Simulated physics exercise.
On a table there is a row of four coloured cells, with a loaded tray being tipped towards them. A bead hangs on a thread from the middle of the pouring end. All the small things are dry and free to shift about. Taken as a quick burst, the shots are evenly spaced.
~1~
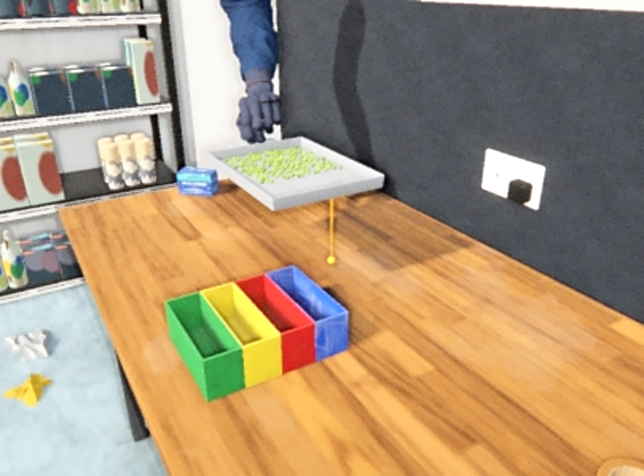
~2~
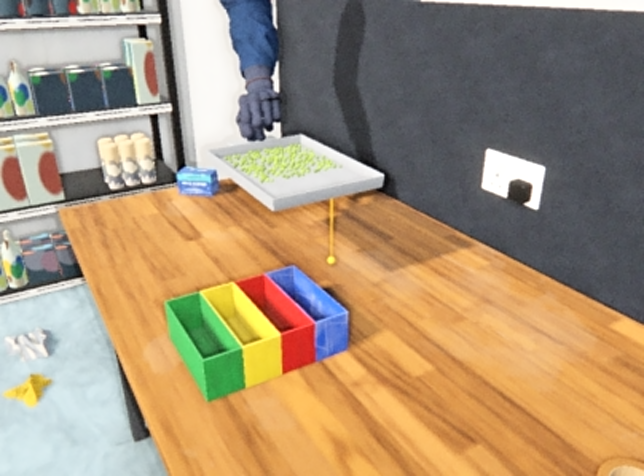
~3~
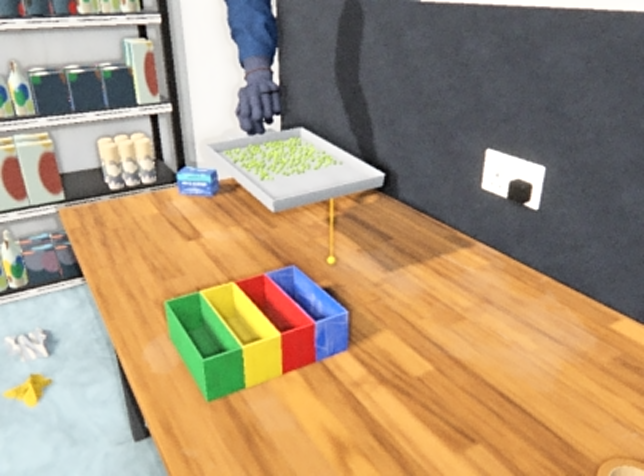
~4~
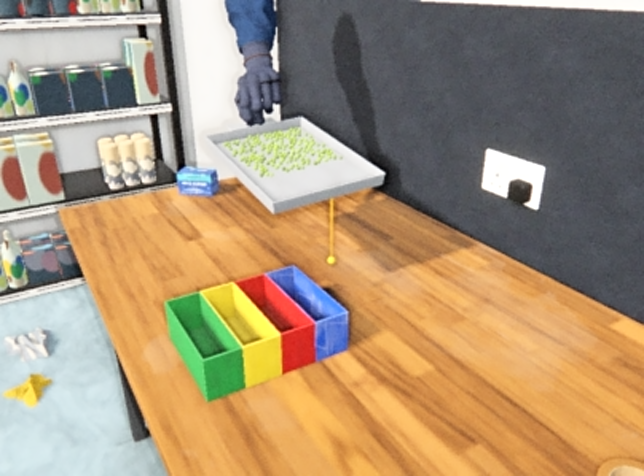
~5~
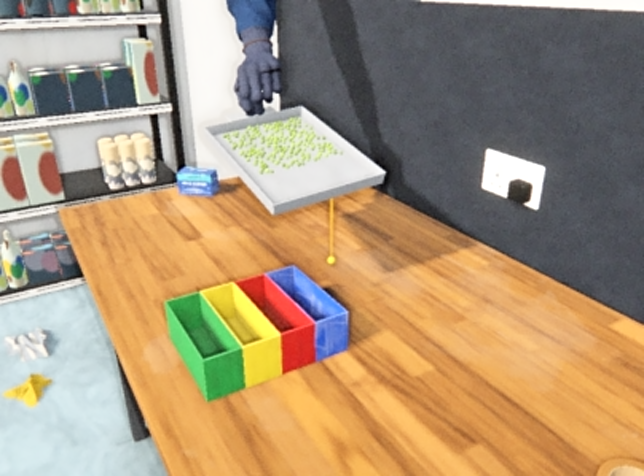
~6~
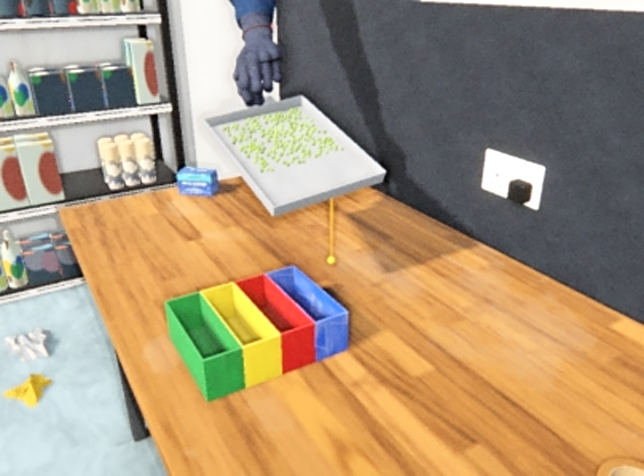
A gloved hand raises the far side of a tray of peas, tilting it gradually.
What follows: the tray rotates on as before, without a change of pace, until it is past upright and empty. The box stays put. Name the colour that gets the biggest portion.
Blue.
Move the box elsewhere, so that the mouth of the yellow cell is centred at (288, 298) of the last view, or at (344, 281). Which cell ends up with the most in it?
First try: The cell in yellow. Second try: The cell in green.
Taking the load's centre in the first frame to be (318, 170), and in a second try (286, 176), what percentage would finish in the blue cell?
The first gives 60 %, the second 70 %.
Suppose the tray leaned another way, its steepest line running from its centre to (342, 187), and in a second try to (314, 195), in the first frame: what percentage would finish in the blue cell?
Case one 0 %; case two 40 %.
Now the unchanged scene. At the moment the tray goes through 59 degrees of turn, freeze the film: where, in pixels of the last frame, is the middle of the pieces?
Mark it at roughly (291, 207) in the final frame.
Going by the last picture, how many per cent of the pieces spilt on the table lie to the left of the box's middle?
I reckon around 0 per cent.
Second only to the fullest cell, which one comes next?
Next after the leader comes the red one.
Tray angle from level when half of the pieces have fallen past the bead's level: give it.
110 degrees.
Just after the last frame, tray tipped steeply; the larger part on the tray; just a few in the blue cell; just a few in the red cell; about a tenth falling or outside the box.
A moment on, tray tipped right over; roughly two thirds on the tray; roughly a quarter in the blue cell; about a tenth in the red cell; just a few in the green cell; just a few in the yellow cell; about a tenth falling or outside the box.
Further on, tray tipped past a quarter turn; roughly two thirds in the blue cell; roughly a quarter in the red cell; just a few in the green cell; just a few in the yellow cell; about a tenth falling or outside the box.
When it is over, tray tipped past a quarter turn; roughly two thirds in the blue cell; roughly a quarter in the red cell; just a few in the green cell; just a few in the yellow cell; about a tenth outside the box.
